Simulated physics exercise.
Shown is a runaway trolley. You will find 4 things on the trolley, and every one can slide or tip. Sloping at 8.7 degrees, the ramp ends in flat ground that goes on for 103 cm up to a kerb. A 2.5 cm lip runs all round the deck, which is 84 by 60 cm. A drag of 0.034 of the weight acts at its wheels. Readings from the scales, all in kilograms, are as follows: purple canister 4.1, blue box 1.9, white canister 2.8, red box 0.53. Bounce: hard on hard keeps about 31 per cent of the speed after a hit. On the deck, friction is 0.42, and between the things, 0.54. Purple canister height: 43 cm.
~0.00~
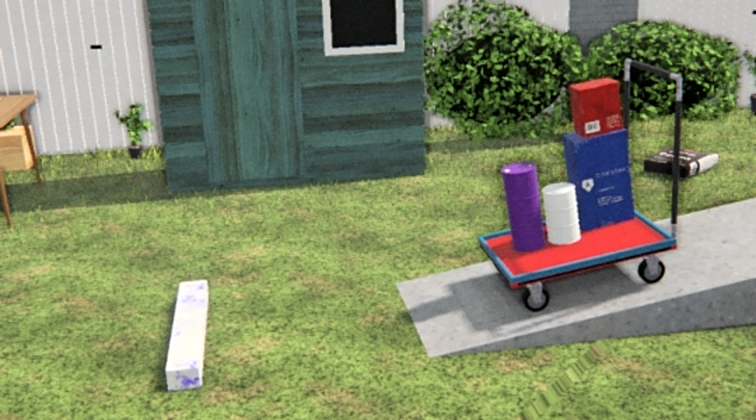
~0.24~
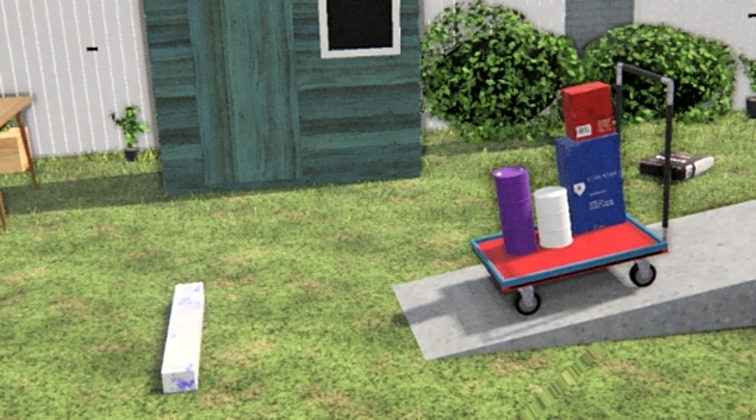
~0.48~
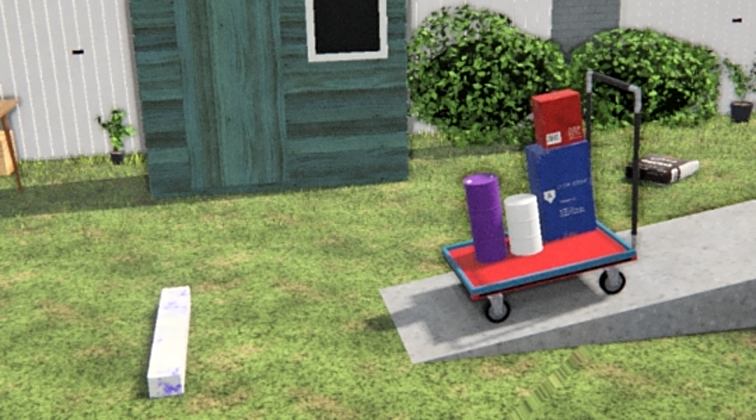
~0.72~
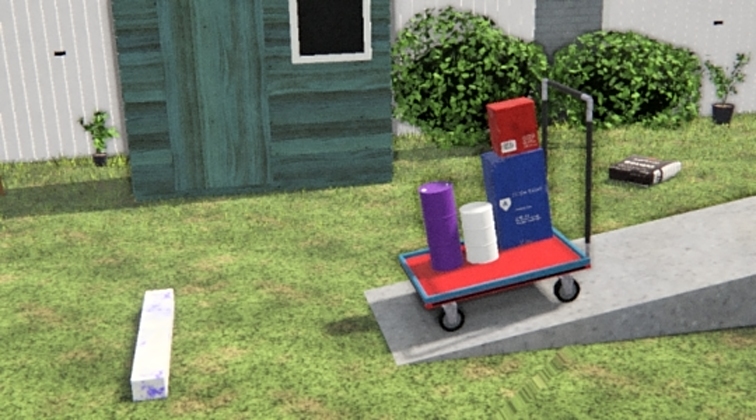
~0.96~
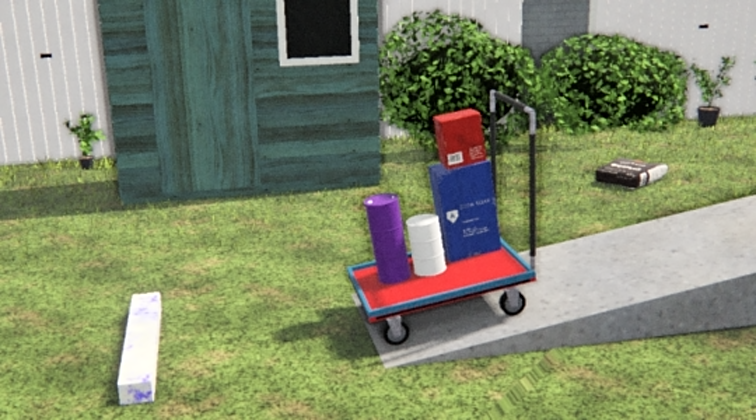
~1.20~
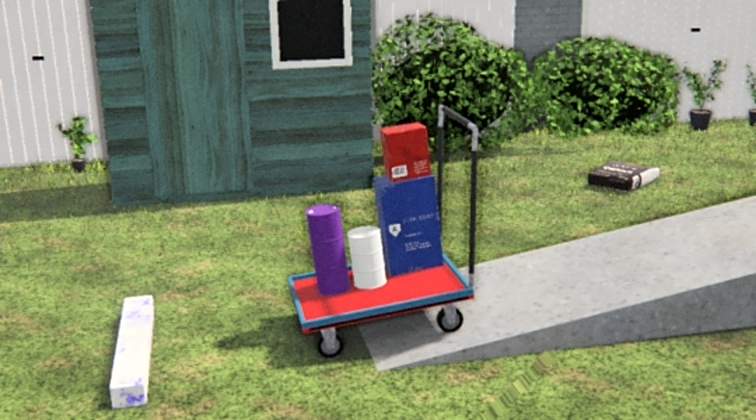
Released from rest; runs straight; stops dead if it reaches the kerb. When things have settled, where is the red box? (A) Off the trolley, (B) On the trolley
On the trolley.
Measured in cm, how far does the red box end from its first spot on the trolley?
The shift is close to 16 cm.
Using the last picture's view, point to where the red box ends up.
Roughly at pixel (230, 175).
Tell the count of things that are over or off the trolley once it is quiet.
That makes 0.
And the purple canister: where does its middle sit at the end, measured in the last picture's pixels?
Around (152, 267).
Around 1.80 s, trolley at the kerb.
Around 1.90 s, trolley at the kerb; red box shifted 9 cm near (245, 174); purple canister shifted 9 cm; white canister shifted 9 cm.
Finally (3.0 s), not toppled but over 10 cm from the start, purple canister, blue box, white canister and red box. Final places as that camera would see them, red box near (230, 175).
